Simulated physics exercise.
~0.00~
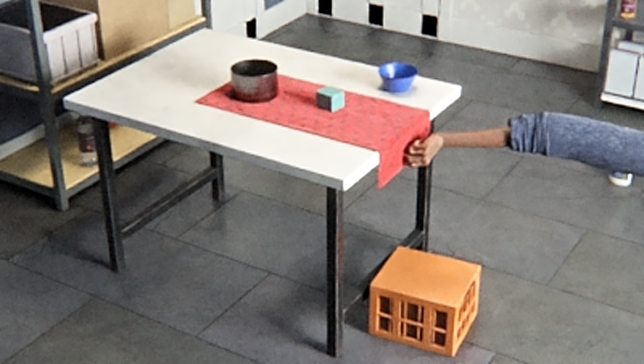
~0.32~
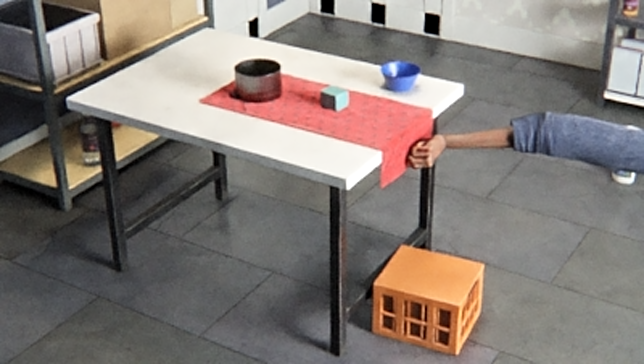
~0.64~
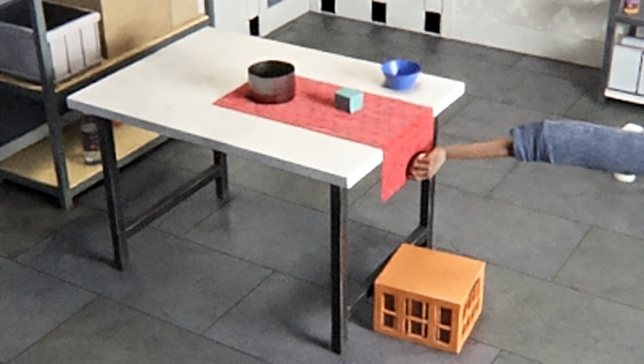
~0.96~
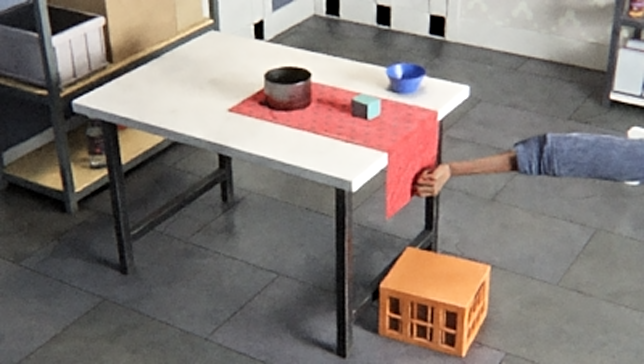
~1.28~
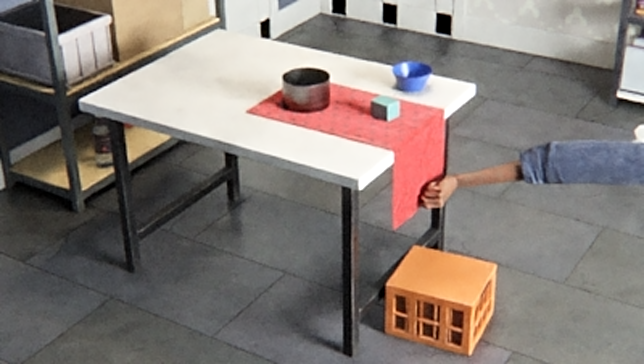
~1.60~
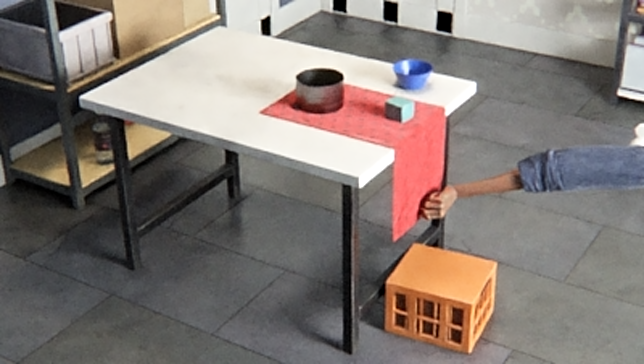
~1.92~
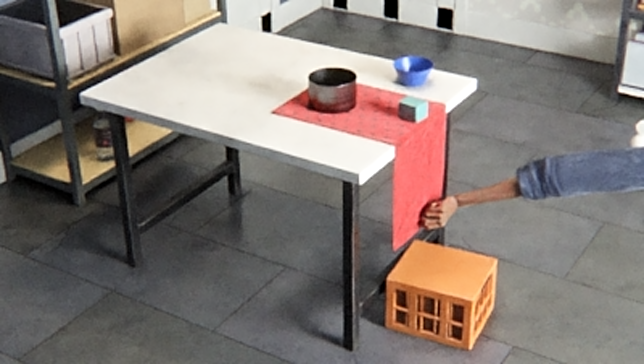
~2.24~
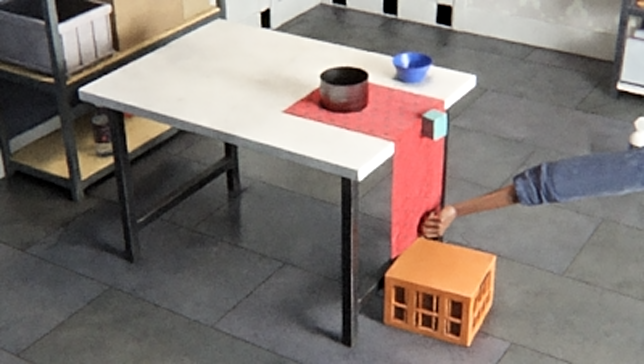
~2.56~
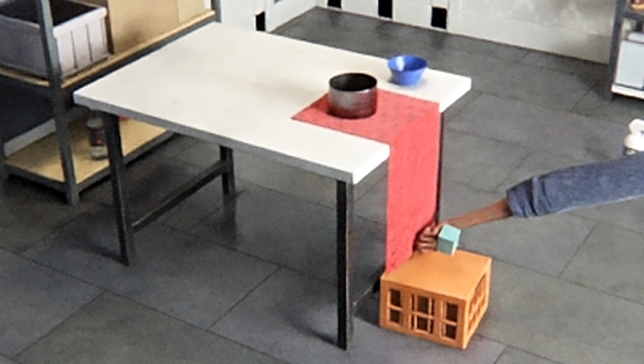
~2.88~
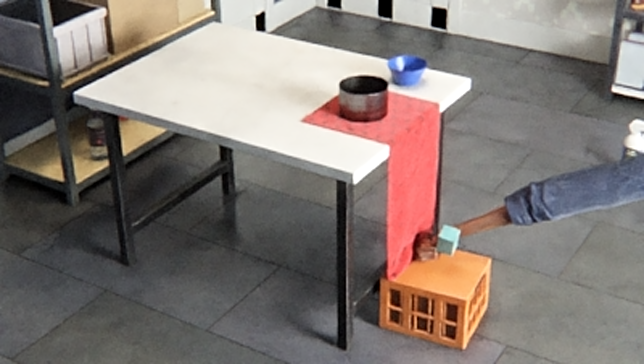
A hand pulled a red runner down over the table's end toward an orange crate, carrying a dark pot and a turquoise block along until the block dropped off beside the hand, while the pot and blue bowl stayed on the table.
